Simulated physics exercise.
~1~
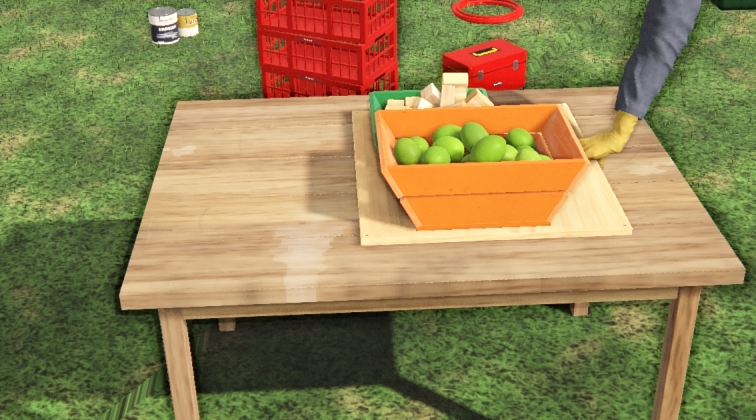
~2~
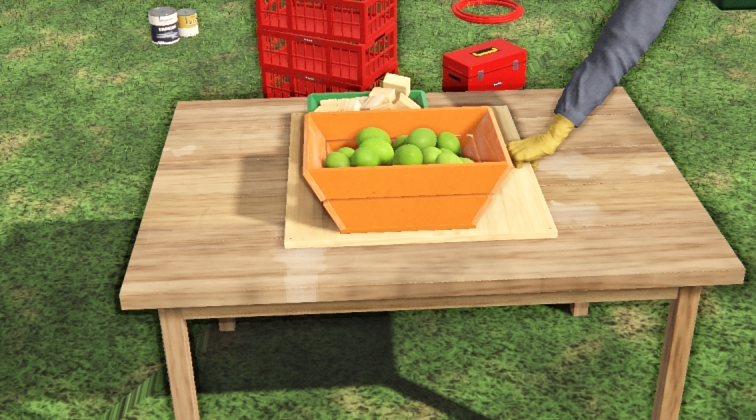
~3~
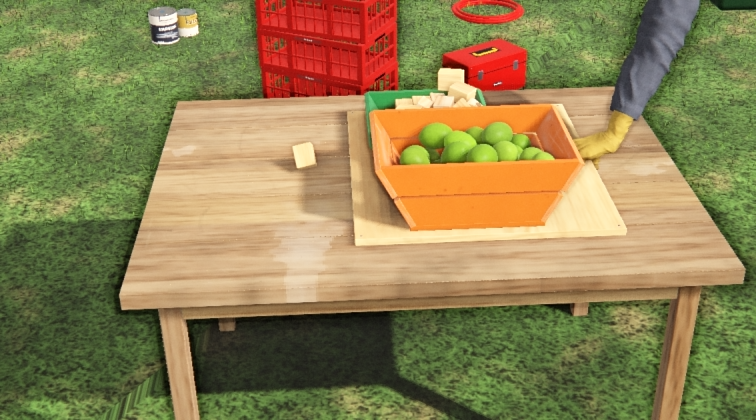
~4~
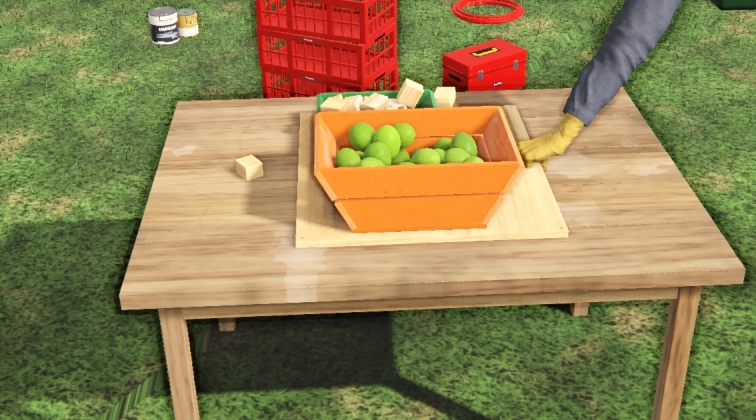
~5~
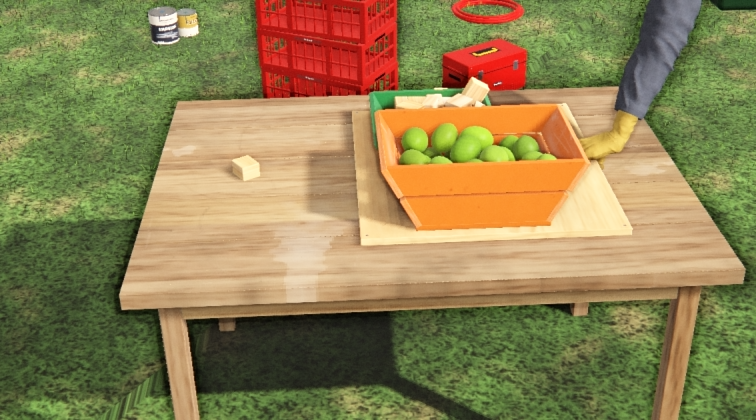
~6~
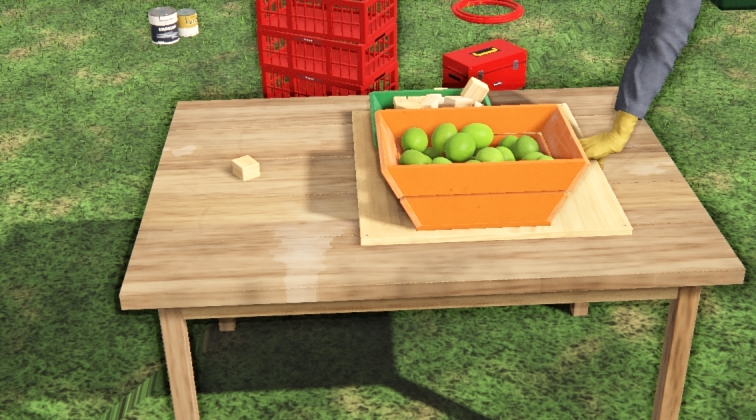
Orange box of green fruit and green box of wooden blocks shaken side to side by gloved hand, one block landing on table.
